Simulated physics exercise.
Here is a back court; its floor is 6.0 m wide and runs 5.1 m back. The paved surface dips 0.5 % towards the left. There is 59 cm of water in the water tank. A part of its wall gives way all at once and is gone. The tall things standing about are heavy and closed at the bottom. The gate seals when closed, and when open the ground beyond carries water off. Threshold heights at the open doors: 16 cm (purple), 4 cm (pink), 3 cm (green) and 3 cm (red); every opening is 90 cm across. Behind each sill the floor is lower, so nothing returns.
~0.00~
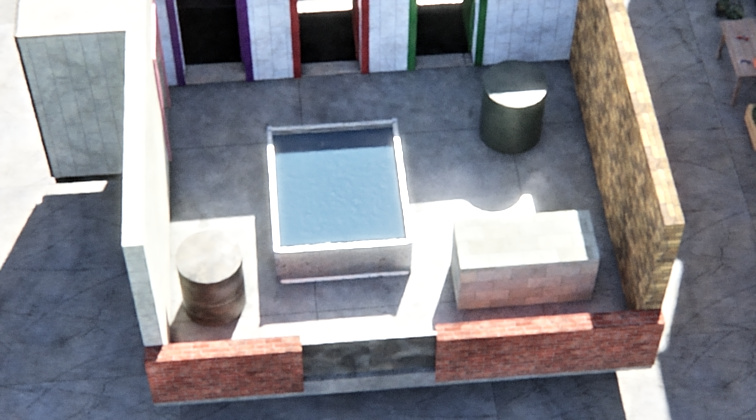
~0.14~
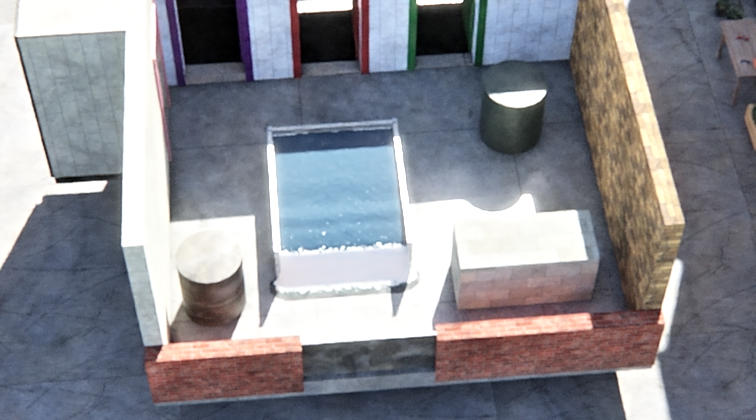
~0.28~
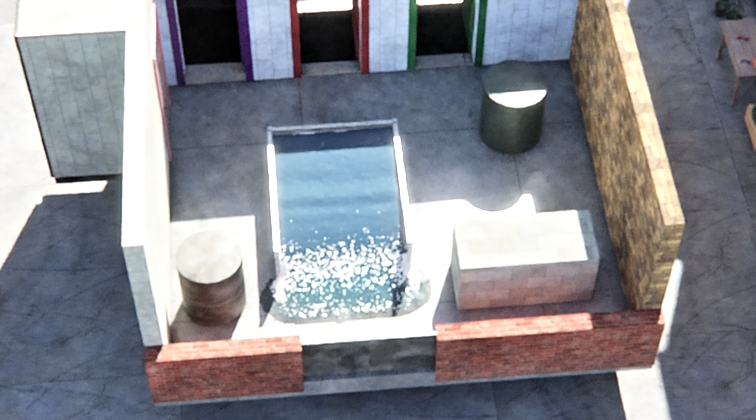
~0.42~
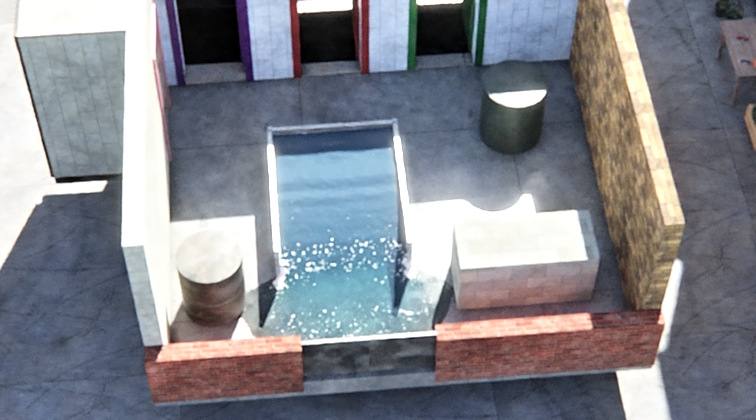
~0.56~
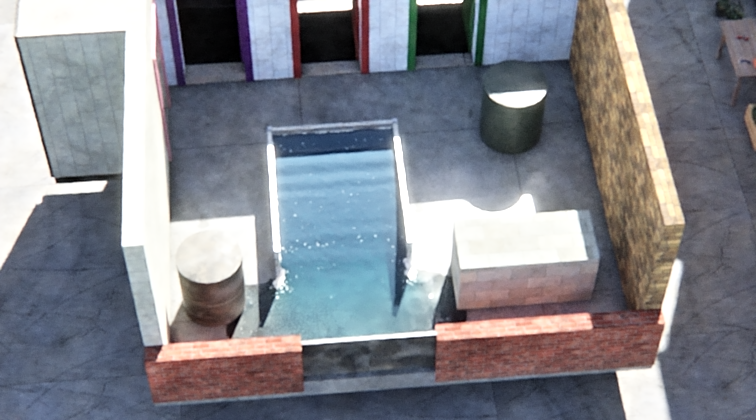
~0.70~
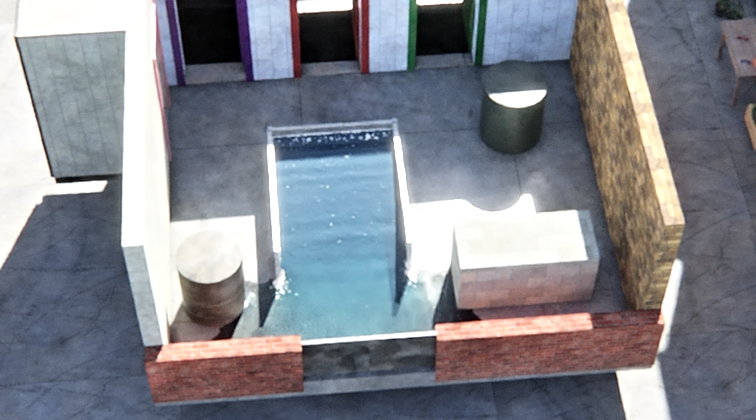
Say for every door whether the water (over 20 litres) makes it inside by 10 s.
The water let in: At the purple door it keeps below the limit; at the pink door it passes the limit; at the green door it passes the limit; at the red door it goes over the limit.
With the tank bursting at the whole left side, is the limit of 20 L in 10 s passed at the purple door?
Against that limit: Purple over.
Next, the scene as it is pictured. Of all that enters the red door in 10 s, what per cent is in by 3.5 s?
About 0 per cent.
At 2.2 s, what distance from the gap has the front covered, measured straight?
About 3.8 m.
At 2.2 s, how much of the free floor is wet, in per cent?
Near 30 per cent is wet.
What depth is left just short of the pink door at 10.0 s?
Roughly 7.0 cm deep.
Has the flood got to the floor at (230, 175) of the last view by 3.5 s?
It is wet.
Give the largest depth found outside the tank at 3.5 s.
About 34 cm.
After 1.4 s water covers 25 % of the floor and is deepest (42 cm) near (352, 350); purple door not reached, pink door not reached, green door not reached, red door not reached.
After 2.2 s water covers 30 % of the floor and is deepest (44 cm) near (186, 375); purple door not reached, pink door not reached, green door not reached, red door not reached.
After 3.5 s water covers 60 % of the floor and is deepest (34 cm) near (171, 376); purple door 11 cm at the sill, 0 L in, pink door 2 cm at the sill, 0 L in, green door not reached, red door not reached.
After 6.0 s water covers 90 % of the floor and is deepest (18 cm) near (573, 345); purple door 13 cm at the sill, 1 L in, pink door 9 cm at the sill, 7 L in, green door 6 cm at the sill, 5 L in, red door 4 cm at the sill, 2 L in.
After 10.0 s water covers 100 % of the floor and is deepest (15 cm) near (185, 340); purple door 8 cm at the sill, 1 L in, pink door 7 cm at the sill, 41 L in, green door 7 cm at the sill, 42 L in, red door 8 cm at the sill, 44 L in.
